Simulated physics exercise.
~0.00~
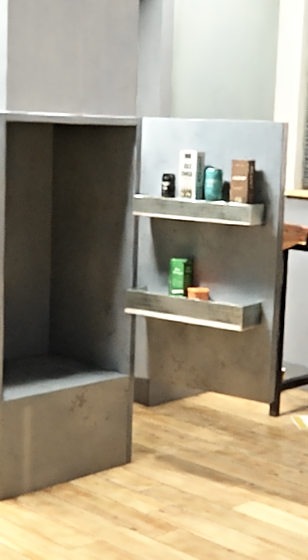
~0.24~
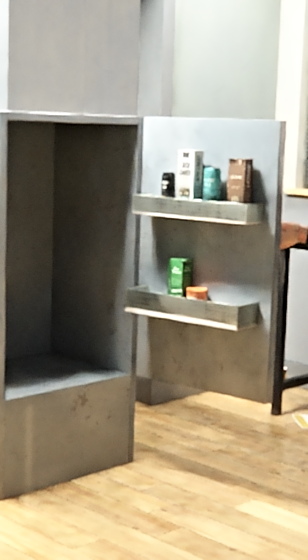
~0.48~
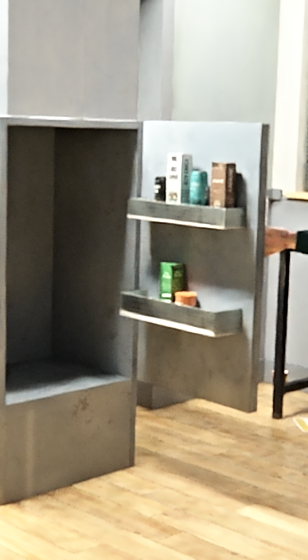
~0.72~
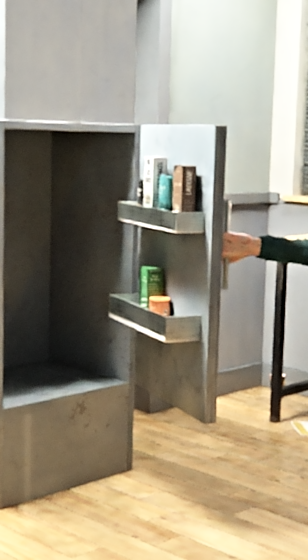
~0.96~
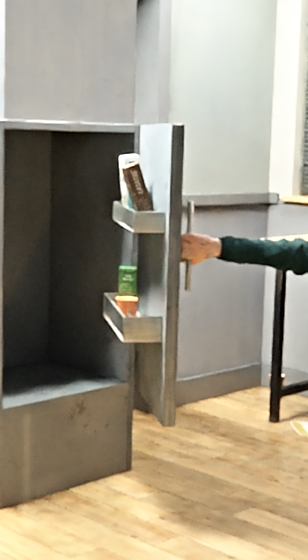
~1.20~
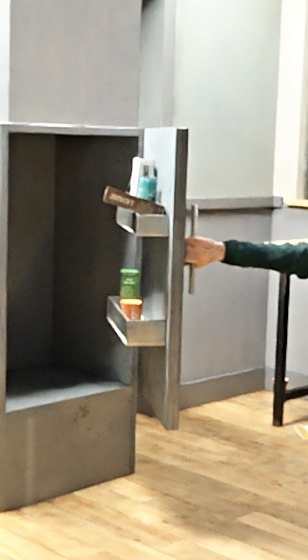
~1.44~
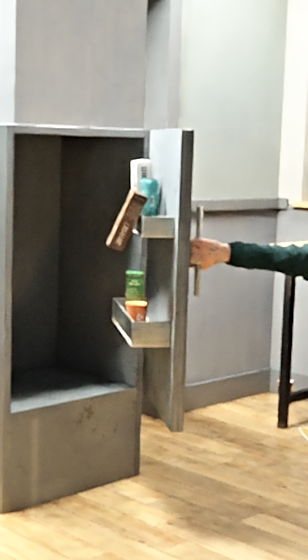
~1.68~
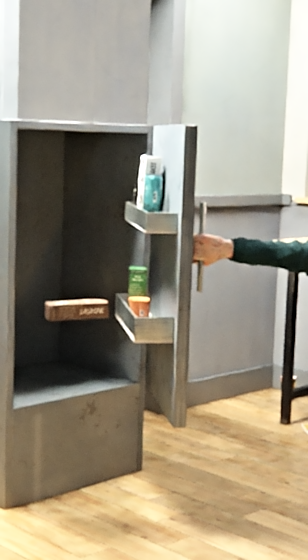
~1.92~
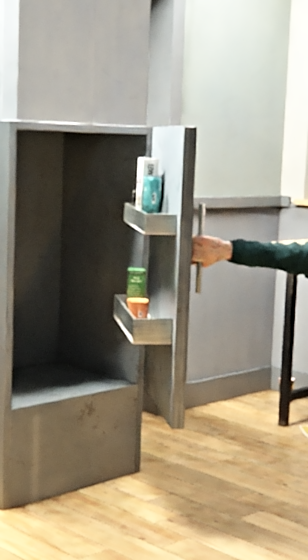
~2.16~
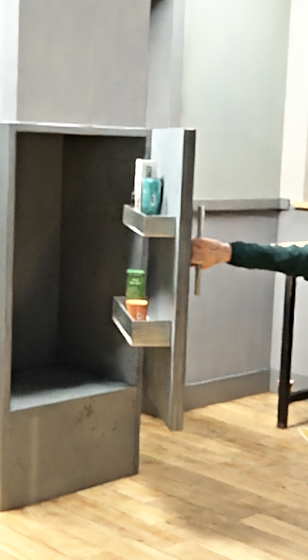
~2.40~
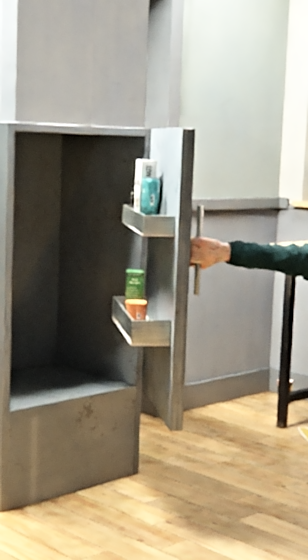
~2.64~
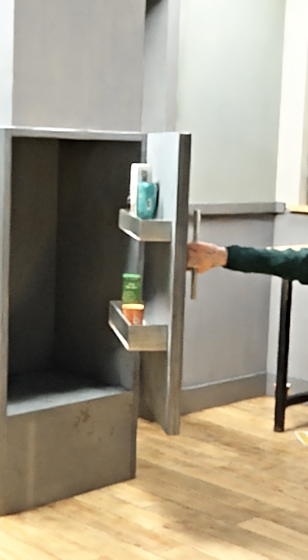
A grey door stands wide open beside an empty grey cabinet on a pale wood floor, seen from the front by a slightly swaying camera. Its upper rack holds a dark can, a white carton, a turquoise can and a brown carton, and the lower one a green carton and an orange tin. The door swings left towards the cabinet, and a hand in a dark green sleeve comes in at its edge from the right. With the door stopped partly open, the brown carton tips over the rail, tumbles down to the left and drops out of sight. The hand stays on the door, with the white, turquoise, green and orange items still racked.
